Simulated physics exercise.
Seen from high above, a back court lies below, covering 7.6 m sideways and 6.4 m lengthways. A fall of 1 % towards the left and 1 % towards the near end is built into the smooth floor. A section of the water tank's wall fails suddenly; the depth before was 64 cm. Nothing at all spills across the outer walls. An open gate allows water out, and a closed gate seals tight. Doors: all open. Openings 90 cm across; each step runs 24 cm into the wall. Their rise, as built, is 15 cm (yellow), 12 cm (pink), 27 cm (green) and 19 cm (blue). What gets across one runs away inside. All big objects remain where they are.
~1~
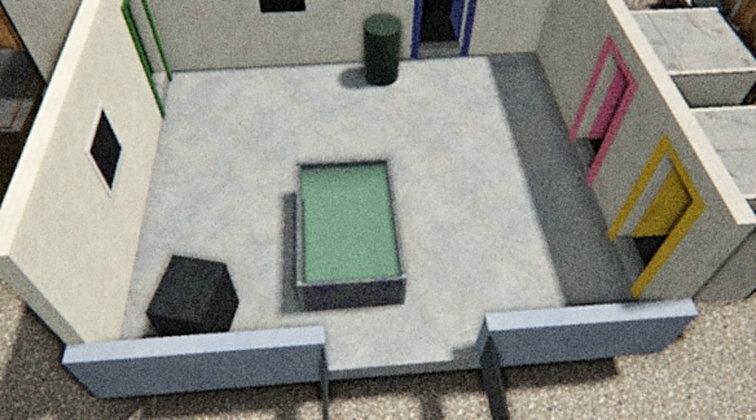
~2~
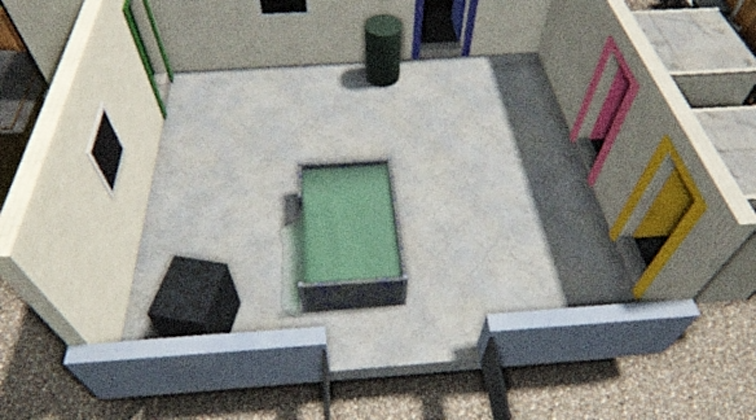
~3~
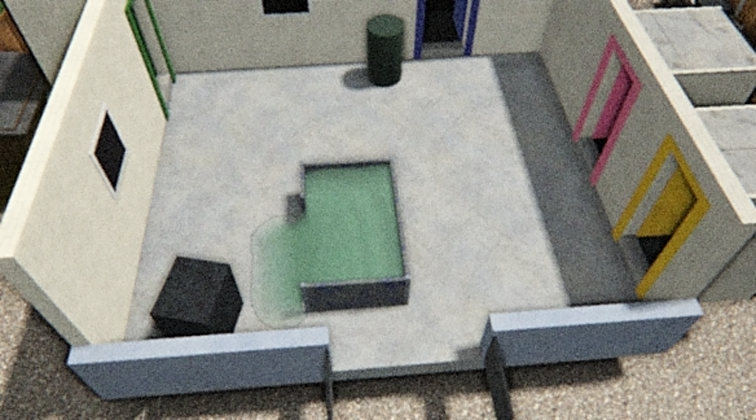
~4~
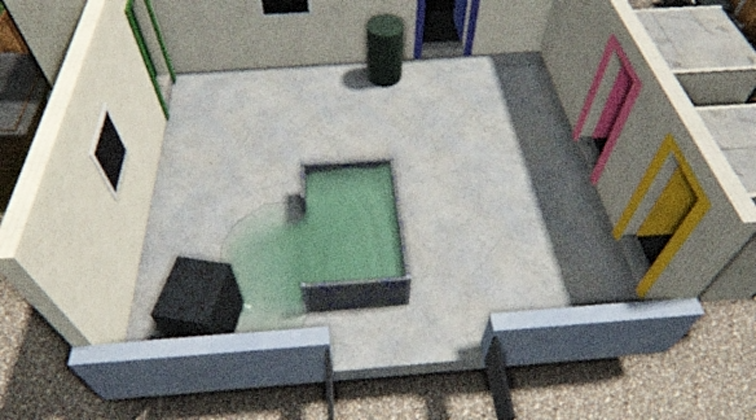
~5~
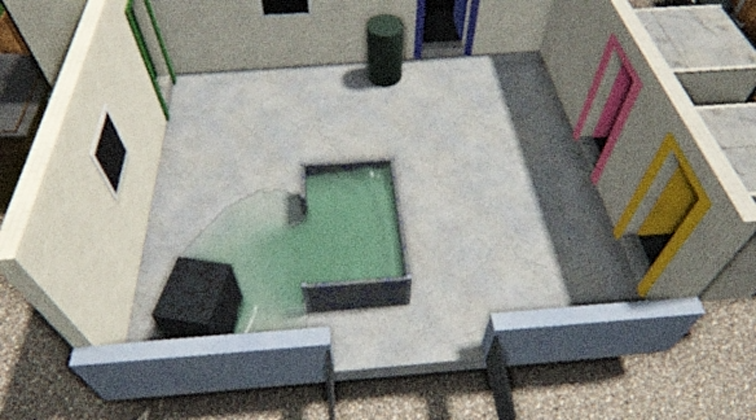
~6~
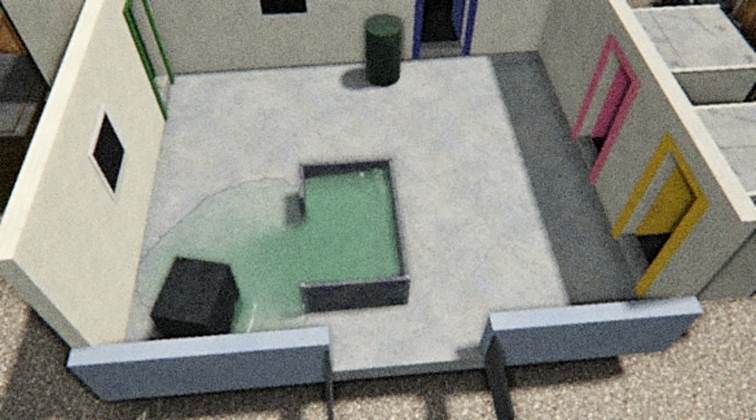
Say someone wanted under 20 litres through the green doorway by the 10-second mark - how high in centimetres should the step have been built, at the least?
They should have built it at least 10 cm high.
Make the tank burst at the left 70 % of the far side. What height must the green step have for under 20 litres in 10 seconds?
That way, roughly 18 cm.
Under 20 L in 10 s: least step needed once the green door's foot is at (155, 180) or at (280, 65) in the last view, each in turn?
First place around 8.5 cm, second around 6.5 cm.
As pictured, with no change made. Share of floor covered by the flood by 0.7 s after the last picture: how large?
Close to 15 per cent is wet.
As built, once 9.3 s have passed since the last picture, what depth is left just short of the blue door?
1.0 cm.
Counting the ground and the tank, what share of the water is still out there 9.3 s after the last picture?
Some 94 %.
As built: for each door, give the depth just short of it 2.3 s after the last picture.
Yellow door 0 cm, pink door 0 cm, green door 6 cm, blue door 0 cm.
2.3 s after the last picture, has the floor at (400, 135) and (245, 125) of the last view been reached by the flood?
First untouched, then soaked.
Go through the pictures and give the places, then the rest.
The first picture shows the water tank at (348, 219) is whole and still, 64 cm deep; the green door at (151, 55) is dry.
In the second picture, the gap is at (305, 255), the front 0.3 m out at (287, 301); the back of the water tank holds 64 cm.
In the third picture, the front is at (256, 247), 0.8 m from the gap at (308, 258); 1.3 m2 of floor is wet, 62 cm left at the back.
In the fourth picture, water pours out at (308, 258) and has run 1.3 m, to a hidden place; about 10 cm deep outside, 56 cm at the back.
In the fifth picture, the gap is at (309, 259), the front 1.9 m out at a hidden place; the back of the water tank holds 55 cm.
In the sixth picture, the front is at (143, 285), 2.5 m from the gap at (307, 259); 5.0 m2 of floor is wet, 50 cm left at the back; the green door at (153, 58), 4.8 m from the gap, is still 2.8 m from the nearest water.
Then, 0.7 s after the last picture water covers 15 % of the floor, deepest (45 cm) near (140, 263); it has not reached the green door.
Then, 2.3 s after the last picture water covers 35 % of the floor, deepest (32 cm) near (119, 373); 6 cm at the green door, 0 litres in over its 27 cm step.
Then, 9.3 s after the last picture water covers 85 % of the floor, deepest (10 cm) near (166, 175); 7 cm at the green door, 0 litres in over its 27 cm step.
At the green door as built, the water peaked near 14 cm, 5.7 s after the last picture.
Run again over the same 10 s with other heights there, 34 litres in over 8.5 cm, 10 litres over 12 cm. The limit of 20 litres is kept from about 10 cm up.
